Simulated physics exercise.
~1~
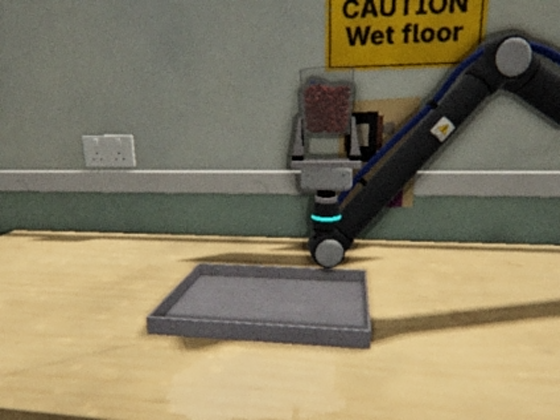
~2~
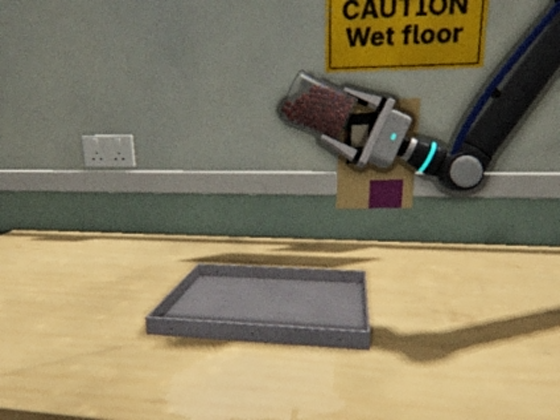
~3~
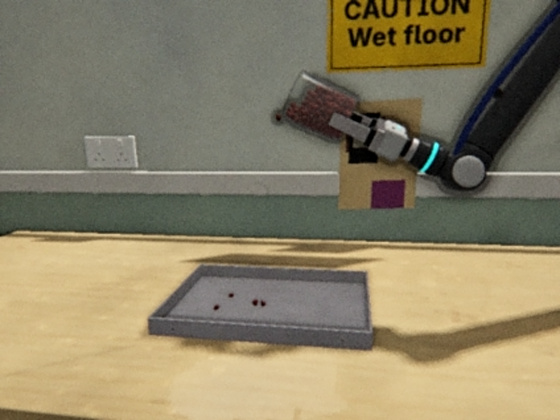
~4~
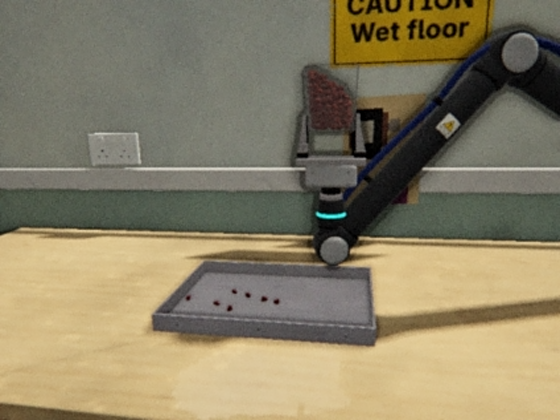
A black robot arm holds a clear tumbler nearly full of small dark red beans upright above a shallow grey tray on a wooden table, with a yellow wet floor sign on the wall behind. The arm swings up and tips the tumbler over to the left until its mouth points out above the tray. The gripper then turns while the tumbler stays tilted, and a few beans lie in the tray. Finally the arm lowers and brings the tumbler upright again. Several beans end up scattered in the tray, while most remain heaped inside the tumbler.
